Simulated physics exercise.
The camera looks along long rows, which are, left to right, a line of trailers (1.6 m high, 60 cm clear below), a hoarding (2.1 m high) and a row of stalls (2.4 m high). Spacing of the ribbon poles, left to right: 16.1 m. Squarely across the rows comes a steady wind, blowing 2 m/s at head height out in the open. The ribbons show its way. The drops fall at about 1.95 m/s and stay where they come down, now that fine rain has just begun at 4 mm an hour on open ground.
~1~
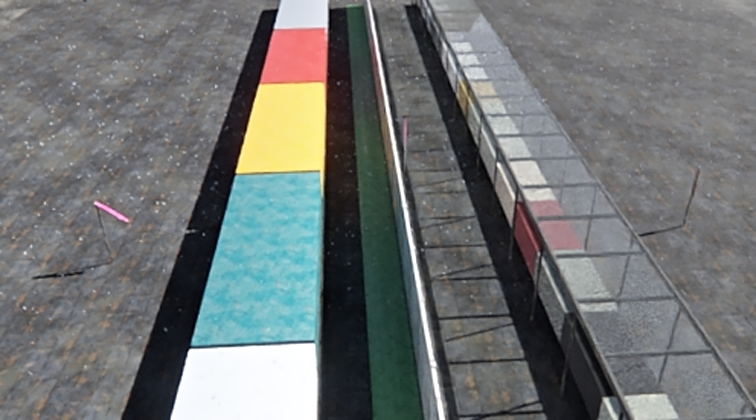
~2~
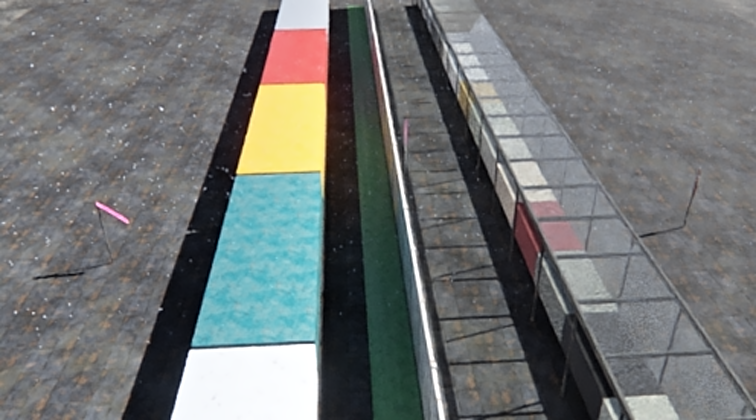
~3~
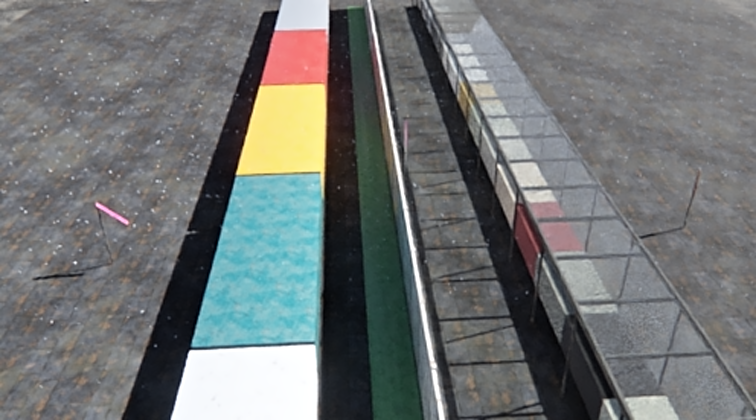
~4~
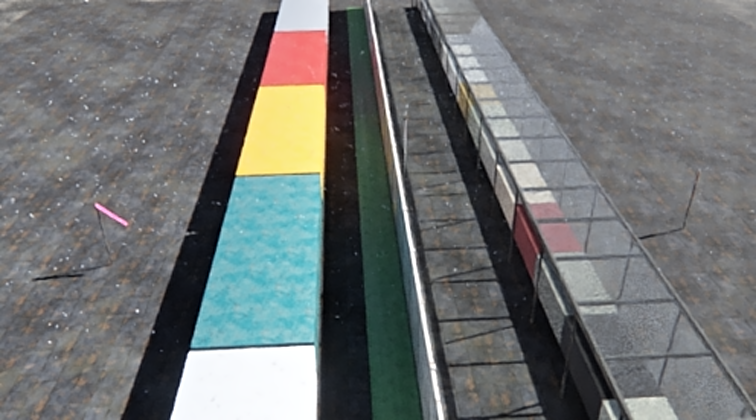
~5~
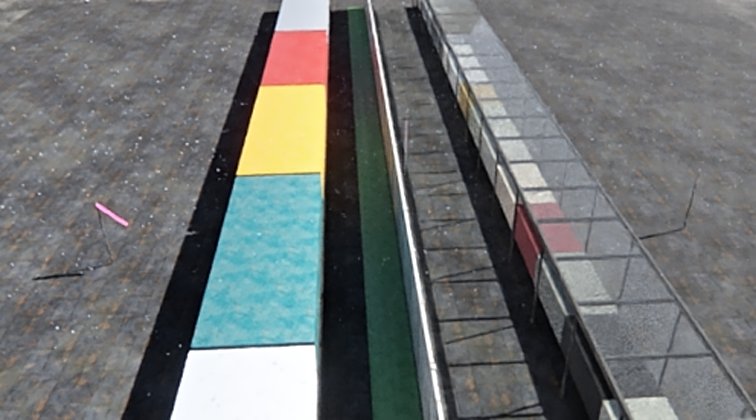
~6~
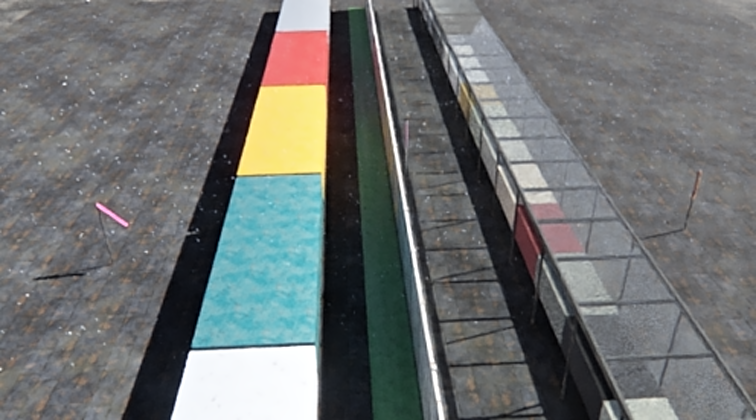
A dark, speckled stretch of open ground is seen from above, looking along long rows that run away from the viewer. On the left lies a line of white, teal, yellow, red and pale blocks, with a narrow green strip and thin rail beside it, a greyish row with a dark red section to the right, and slender poles, one pink-tipped. The view stays still and almost nothing moves, apart from faint flickers around the thin poles.
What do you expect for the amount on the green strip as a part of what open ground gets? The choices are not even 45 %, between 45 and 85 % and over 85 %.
That spot gets more than 85 % of what open ground gets.
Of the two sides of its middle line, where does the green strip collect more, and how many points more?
Rightward half gets more, roughly 30 points.
10 minutes on, 0.7 mm on the green strip, 0.7 mm in the open.
30 minutes on, 2.1 mm on the green strip, 2.0 mm in the open.
60 minutes on, 4.2 mm on the green strip, 4.0 mm in the open, so the green strip has 105 % of the open amount; the left half of it has 91 %, the right half 119 %.
